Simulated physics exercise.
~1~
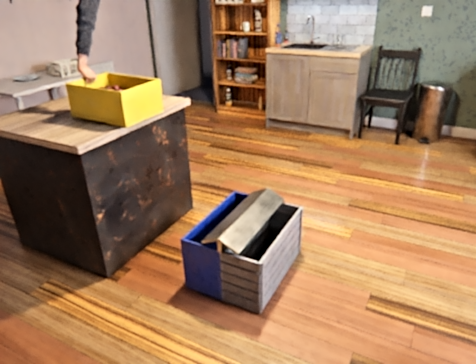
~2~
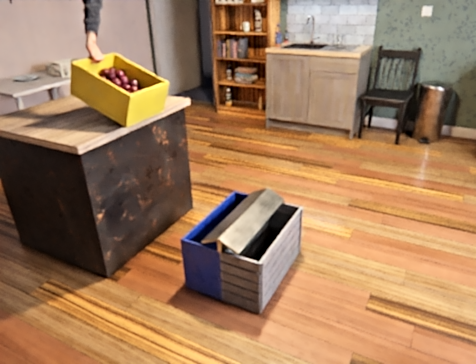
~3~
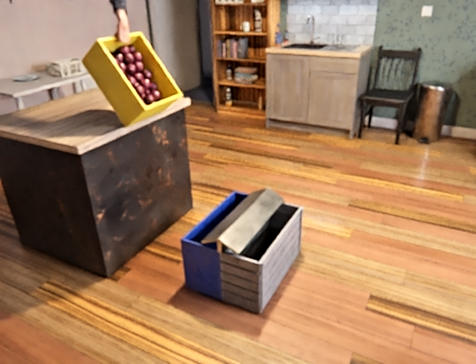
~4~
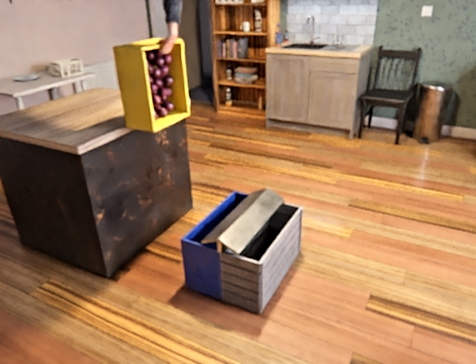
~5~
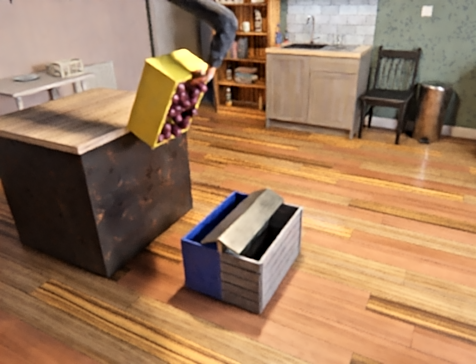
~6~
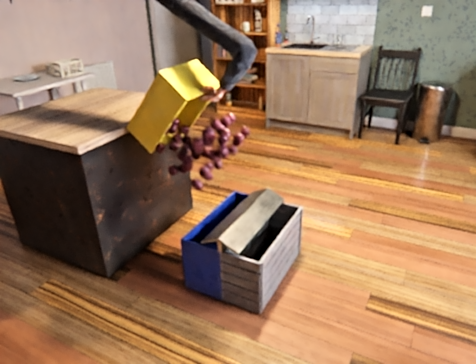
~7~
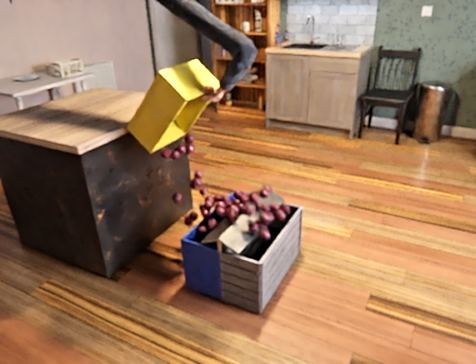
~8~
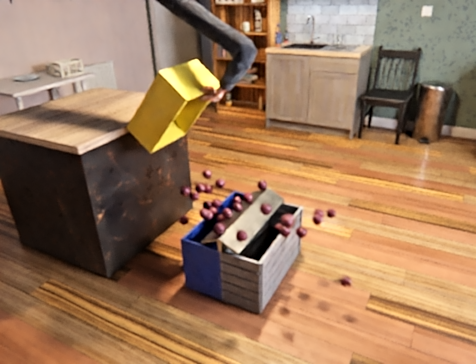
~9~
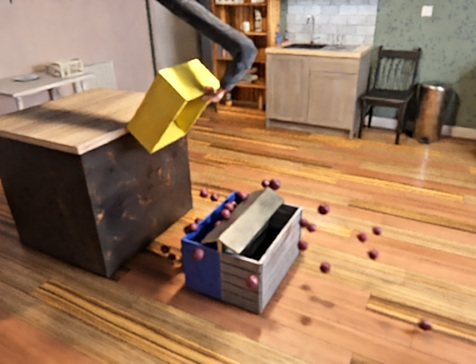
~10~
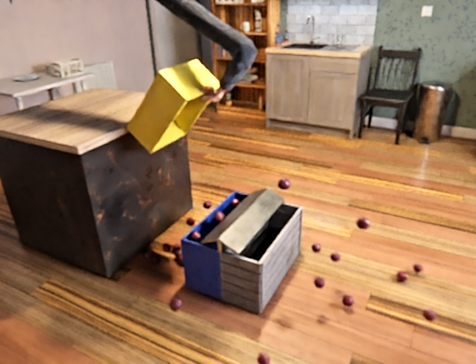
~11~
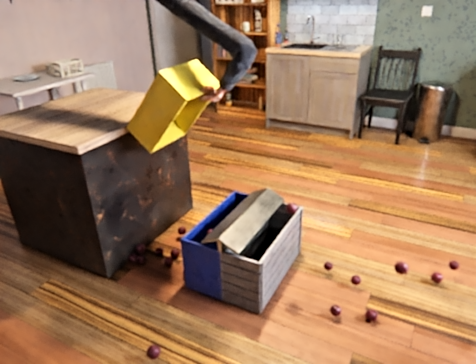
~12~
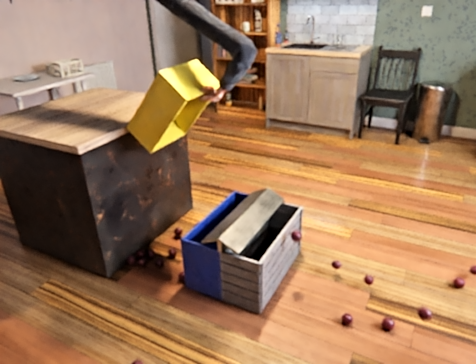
A hand grips a yellow box of dark red onions on a wood-topped dark bench at the left of a plank-floored room, seen from slightly above, with shelves, a sink cabinet and a black chair behind. On the floor to the right sit an open blue box and a grey tub, a sloped ridge capping their divide. The hand raises the yellow box and tips it rightward past the bench edge. The onions pour out, strike the ridge and containers, and many bounce away. The emptied box stays tilted while onions lie scattered beside the bench and across the floor to the right.
